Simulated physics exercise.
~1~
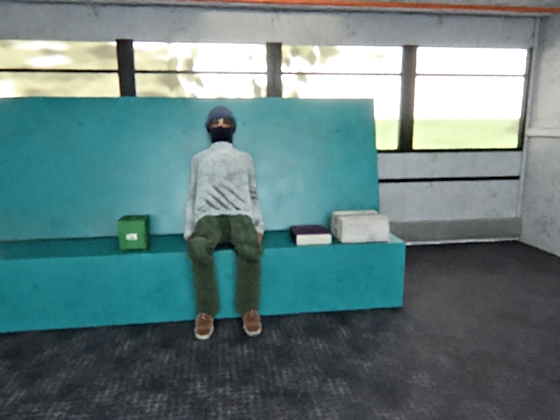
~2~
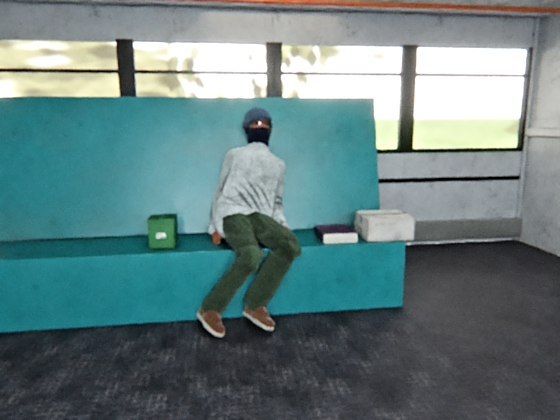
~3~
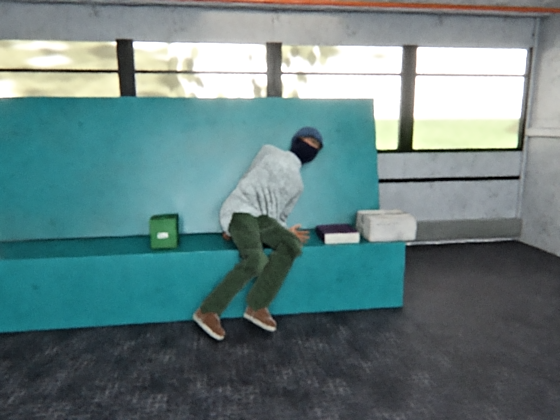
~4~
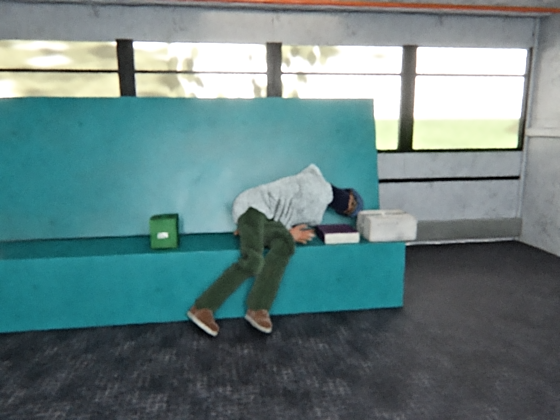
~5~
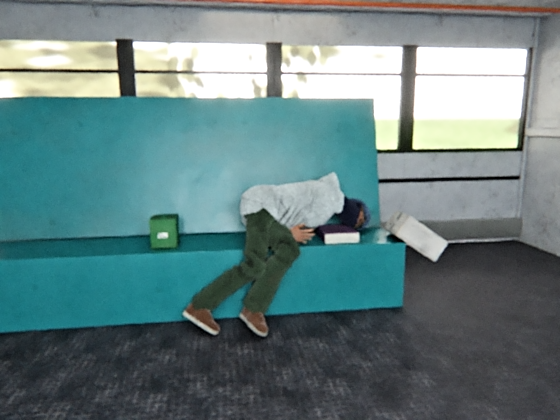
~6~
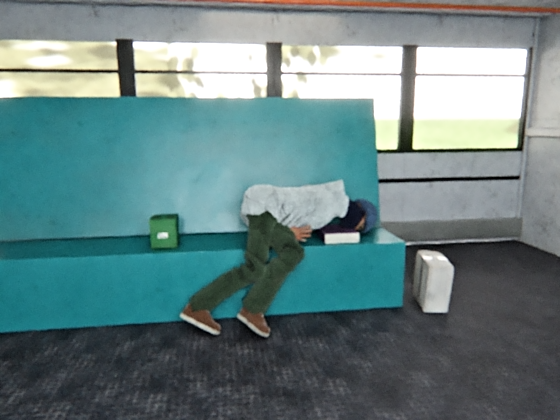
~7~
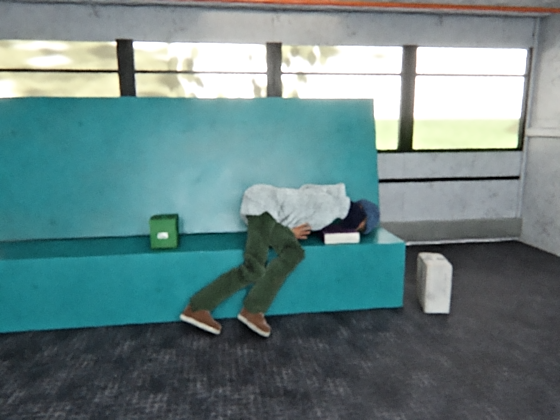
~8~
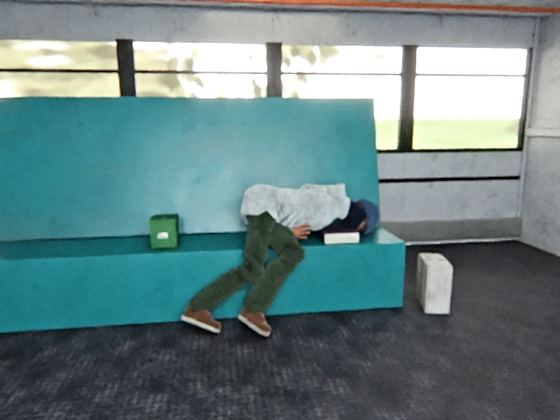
A person in a dark cap and face covering, grey top and green trousers sits upright on a long teal bench, with a green tub on the left and a purple folder and white carton on the right. The person and all the objects shift to the right along the seat. Then the sleeper's upper body leans right and sinks sideways until the head comes down by the folder. The carton tips over the bench's right end and drops to the floor. It ends standing upright there, while the slumped sleeper, tub and folder remain on the bench.
